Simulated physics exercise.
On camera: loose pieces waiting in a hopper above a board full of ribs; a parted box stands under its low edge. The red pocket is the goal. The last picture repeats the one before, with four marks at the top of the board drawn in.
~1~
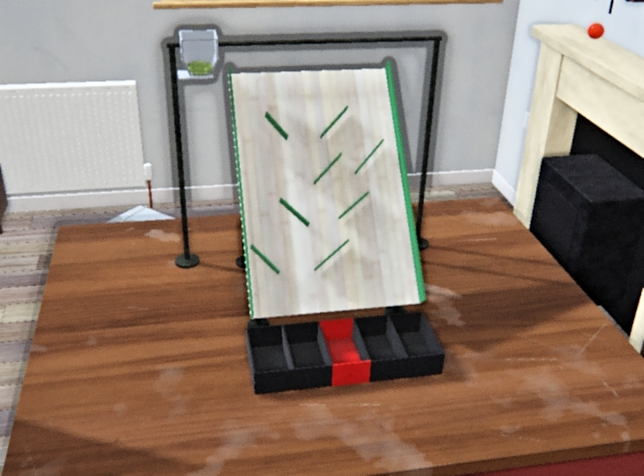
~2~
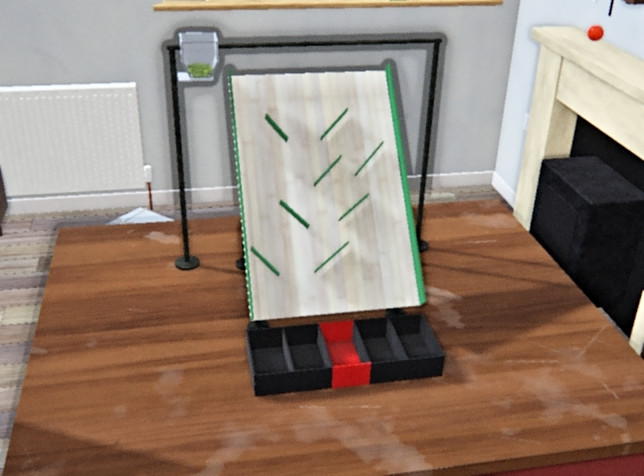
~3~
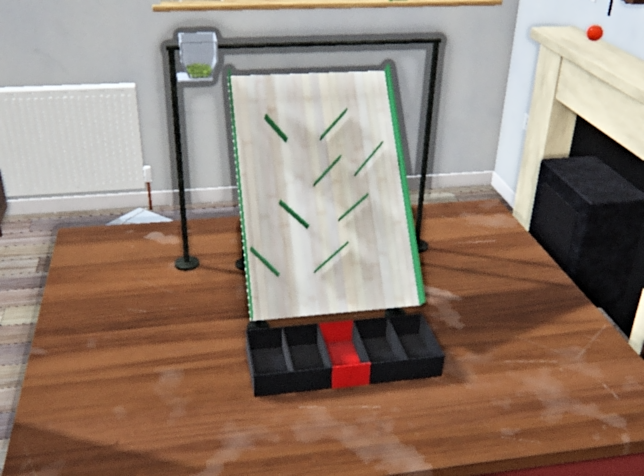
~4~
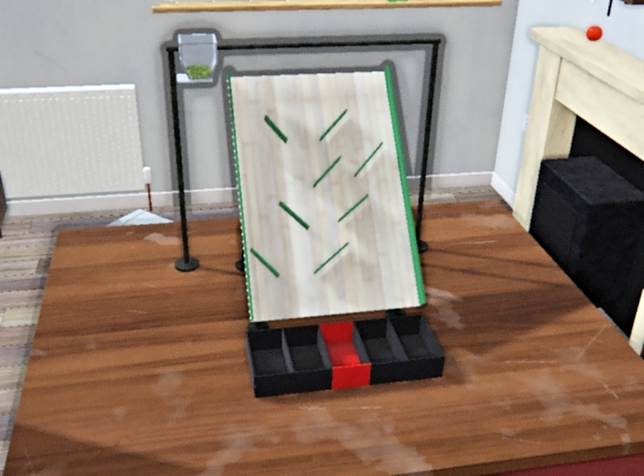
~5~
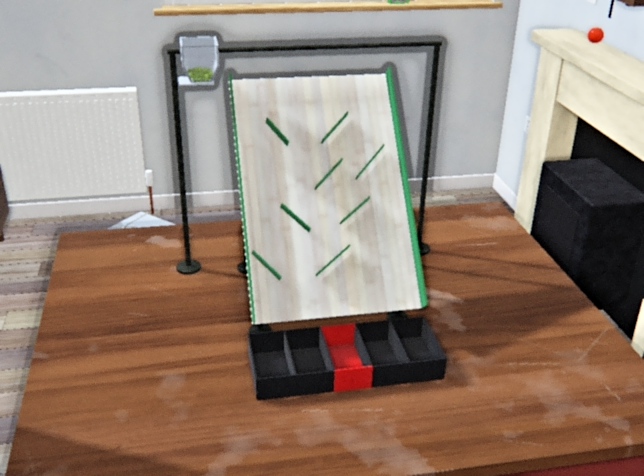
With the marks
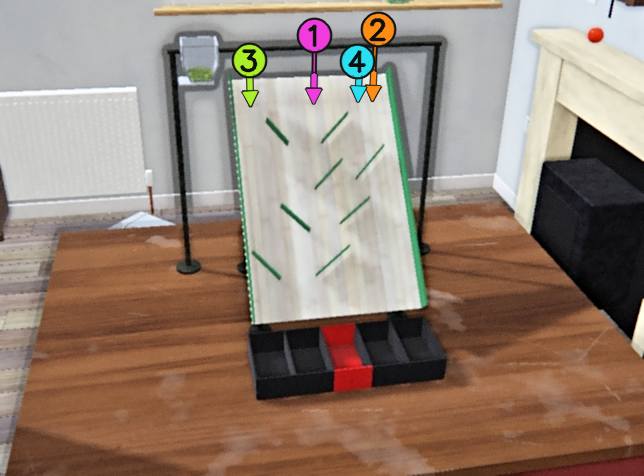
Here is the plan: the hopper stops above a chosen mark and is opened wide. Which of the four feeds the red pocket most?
3 works best here.
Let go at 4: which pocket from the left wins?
The first from the left.
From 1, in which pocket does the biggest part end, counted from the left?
It is the second one.
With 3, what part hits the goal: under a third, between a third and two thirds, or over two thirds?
It is between a third and two thirds.
On the marked copy, mark 1 meets the board at (313, 98); mark 2 meets the board at (372, 95); mark 3 meets the board at (250, 100); mark 4 meets the board at (358, 96).
For mark 1, a stray few in the red pocket, nearly all in other pockets.
For mark 2, none in the red pocket, nearly all in other pockets.
For mark 3, about half in the red pocket, about half in other pockets.
For mark 4, none in the red pocket, nearly all in other pockets, a stray few outside the box.
